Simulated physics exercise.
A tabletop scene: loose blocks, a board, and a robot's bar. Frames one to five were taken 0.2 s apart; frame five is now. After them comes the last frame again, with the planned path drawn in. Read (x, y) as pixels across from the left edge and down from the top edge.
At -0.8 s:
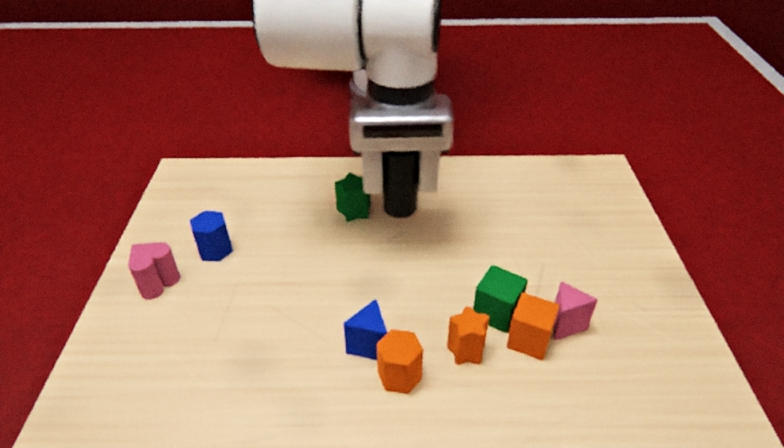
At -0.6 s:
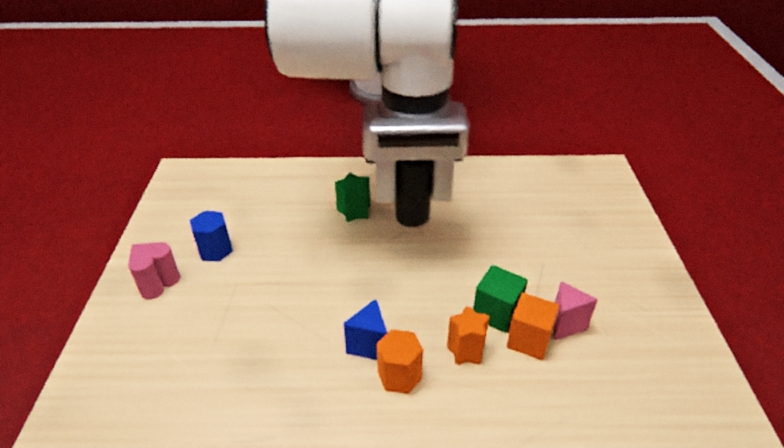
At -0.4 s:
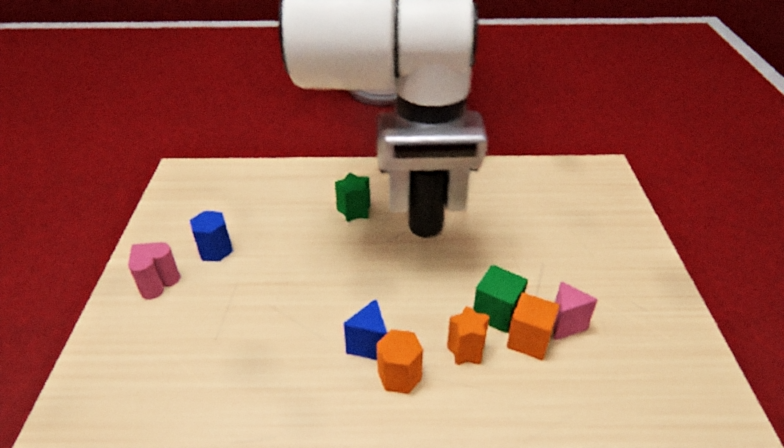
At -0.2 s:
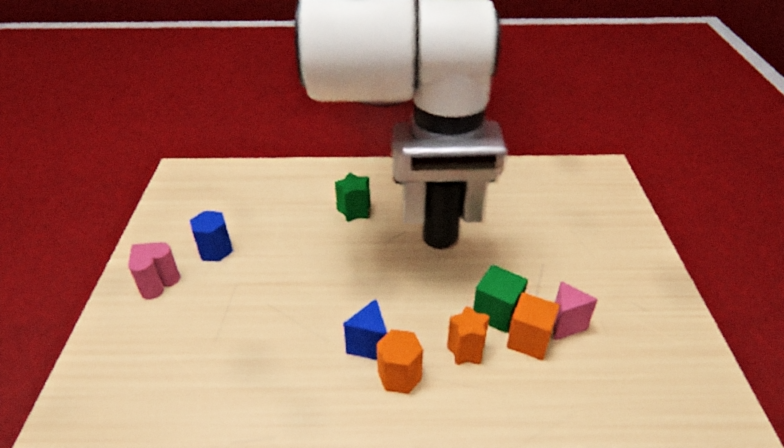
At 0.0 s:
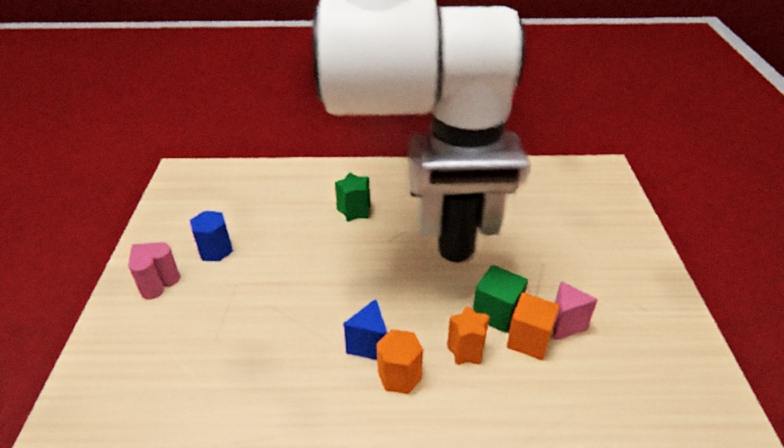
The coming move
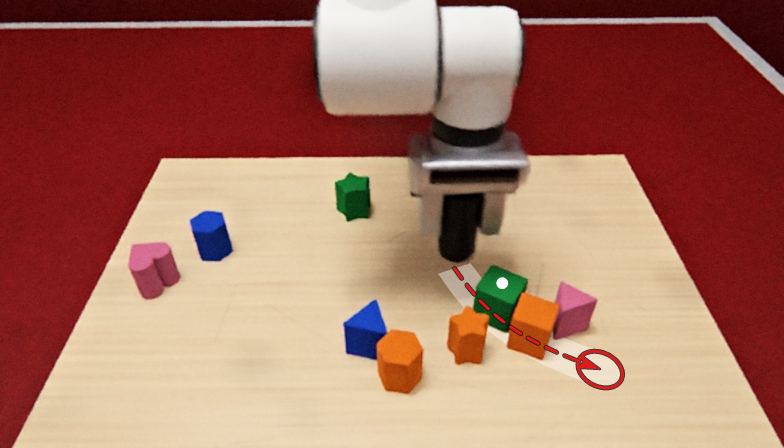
A robot arm moves its black bar right and nearer across a table of still blocks.
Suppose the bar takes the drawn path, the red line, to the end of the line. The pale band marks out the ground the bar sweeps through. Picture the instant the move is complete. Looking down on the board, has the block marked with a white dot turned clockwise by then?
Yes.
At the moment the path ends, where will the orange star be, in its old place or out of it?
Still in place.
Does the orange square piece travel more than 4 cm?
My answer is yes.
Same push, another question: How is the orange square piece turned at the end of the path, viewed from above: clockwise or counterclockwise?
Looking down, my answer is that the orange square piece rotates clockwise.
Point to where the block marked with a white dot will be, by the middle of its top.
At the end it should sit near (641, 378).
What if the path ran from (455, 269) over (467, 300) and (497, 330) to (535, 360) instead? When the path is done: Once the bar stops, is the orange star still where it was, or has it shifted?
It sits in its place.
The drawn path runs from (455, 269) through (486, 307) and (536, 342) to (600, 369); the dot is on the green square piece.
What follows on the original path. One third of the way, bar (489, 290); green square piece (524, 301); orange square piece (556, 327), turned 15° clockwise.
Two thirds of the way, bar (541, 325); green square piece (579, 341), turned 20° clockwise; orange square piece (611, 374), turned 25° clockwise.
At the end, bar (607, 352); orange star not moved; green square piece (641, 378), turned 55° clockwise; orange square piece (654, 420), turned 60° clockwise; pink triangle (585, 301), turned 65° anticlockwise.
